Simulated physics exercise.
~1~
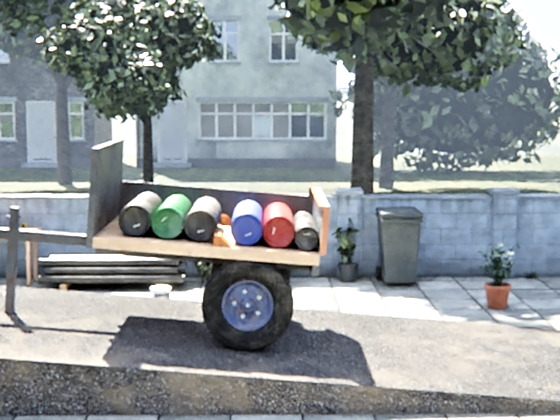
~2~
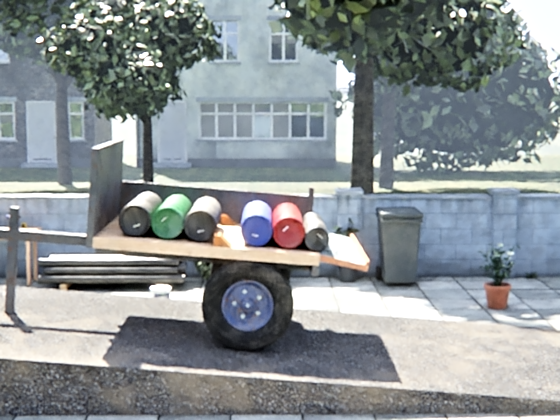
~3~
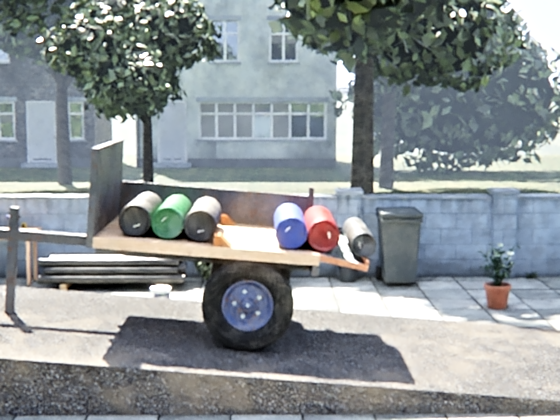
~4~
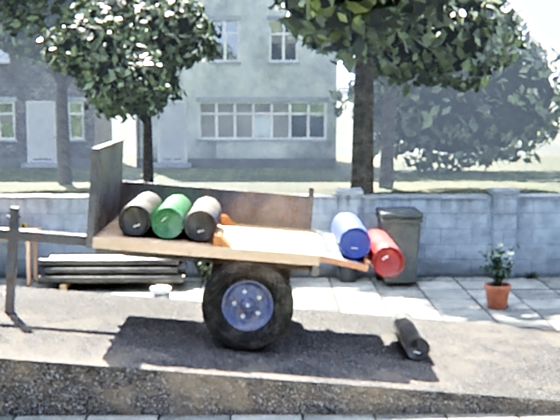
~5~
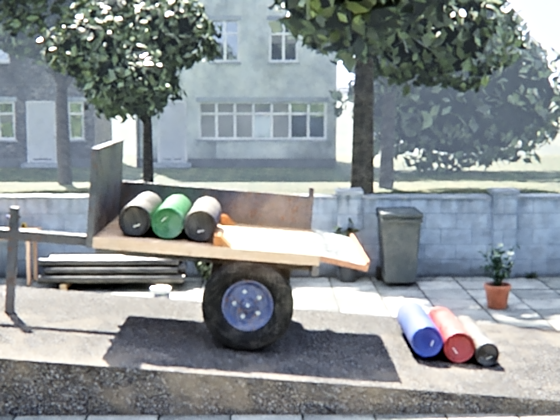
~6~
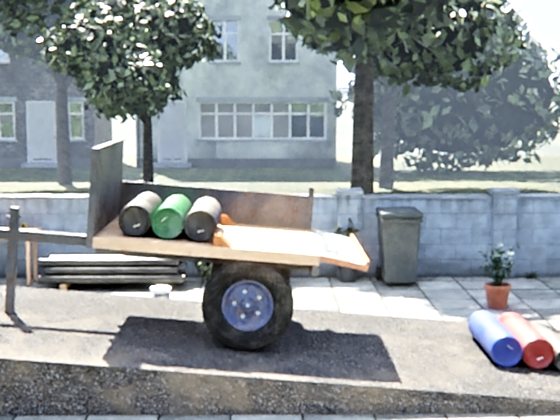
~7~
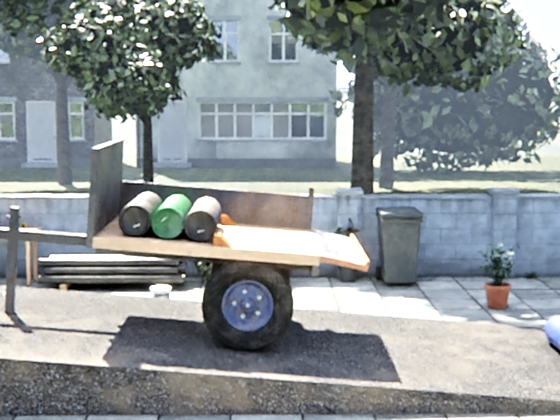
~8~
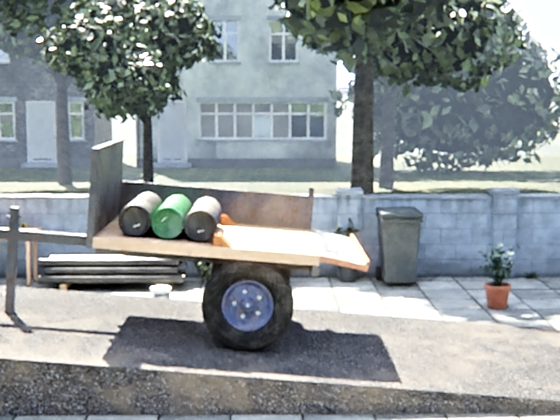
On a sloping street in front of a low block wall, a flat trailer carries six cylinders lying in a row, split by a small orange block. The tailgate at the right end swings down, and the three cylinders beyond the block start rolling toward it. A dark one leads over the lowered gate and drops to the ground, followed by the red one and then the blue. Together they roll away down the slope to the right and pass out of view. The green cylinder and its two dark neighbours stay on the bed behind the block.
